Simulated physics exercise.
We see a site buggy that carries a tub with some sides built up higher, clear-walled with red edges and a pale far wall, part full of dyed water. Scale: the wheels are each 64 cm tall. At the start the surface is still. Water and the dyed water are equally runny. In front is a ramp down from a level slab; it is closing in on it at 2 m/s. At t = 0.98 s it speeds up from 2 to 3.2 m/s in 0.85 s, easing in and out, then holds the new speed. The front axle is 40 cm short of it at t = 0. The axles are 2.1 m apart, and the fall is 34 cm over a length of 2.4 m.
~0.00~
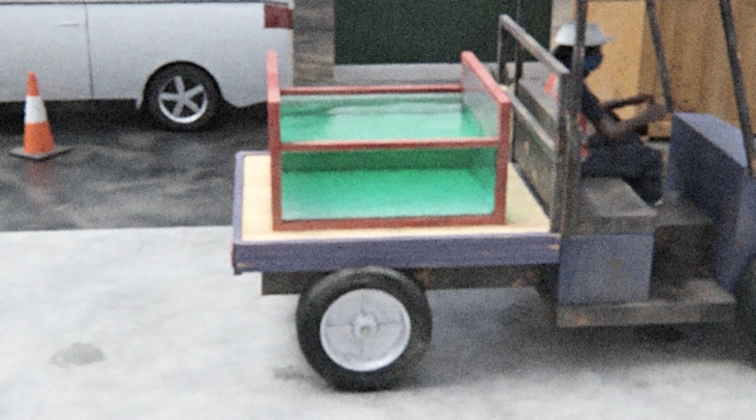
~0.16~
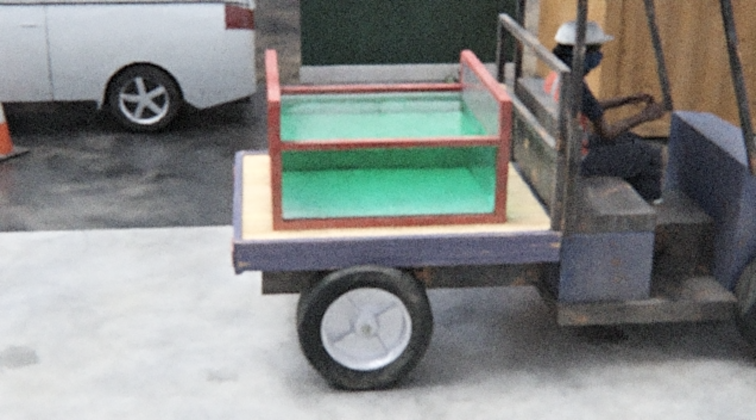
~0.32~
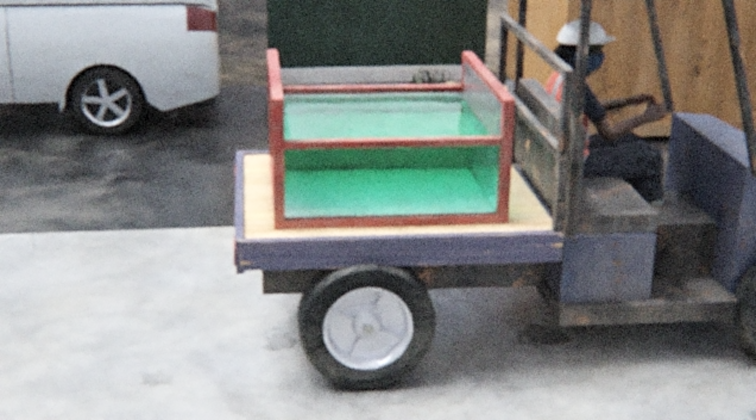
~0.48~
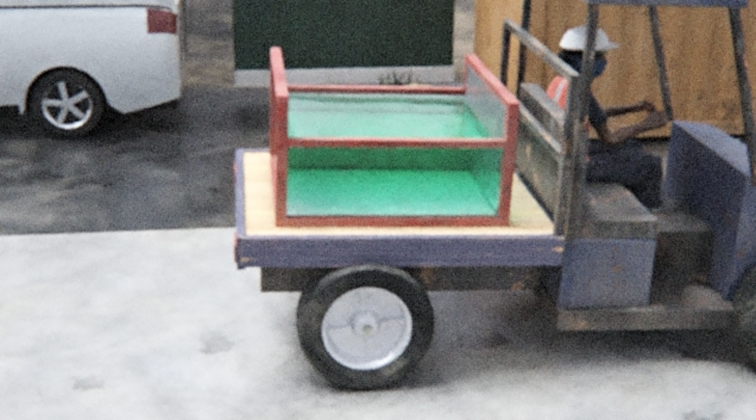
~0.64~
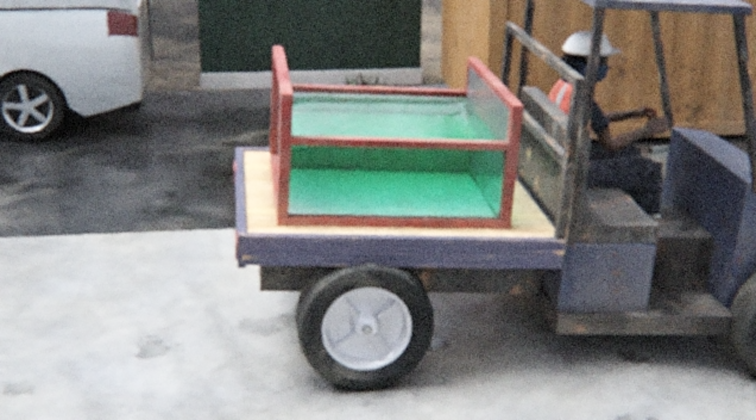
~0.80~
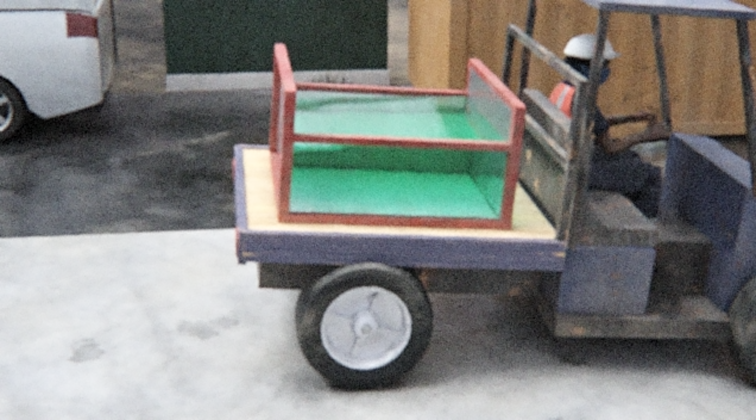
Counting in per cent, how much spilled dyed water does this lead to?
Some 2 per cent goes overboard.
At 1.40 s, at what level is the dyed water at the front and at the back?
Close to 34 cm at the front end and 34 cm at the back end.
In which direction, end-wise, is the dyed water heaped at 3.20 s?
At the aft end.
After 1.40 s it stands 34 cm high behind and 33 cm in front; all of it is still inside.
After 2.30 s it stands 28 cm high behind and 42 cm in front; 1 per cent has gone over the far side and the near side.
After 3.20 s it stands 38 cm high behind and 28 cm in front; 1 per cent has gone over the far side and the near side.
After 5.68 s 2 per cent has gone over the far side and the near side, 6 of 323 litres.
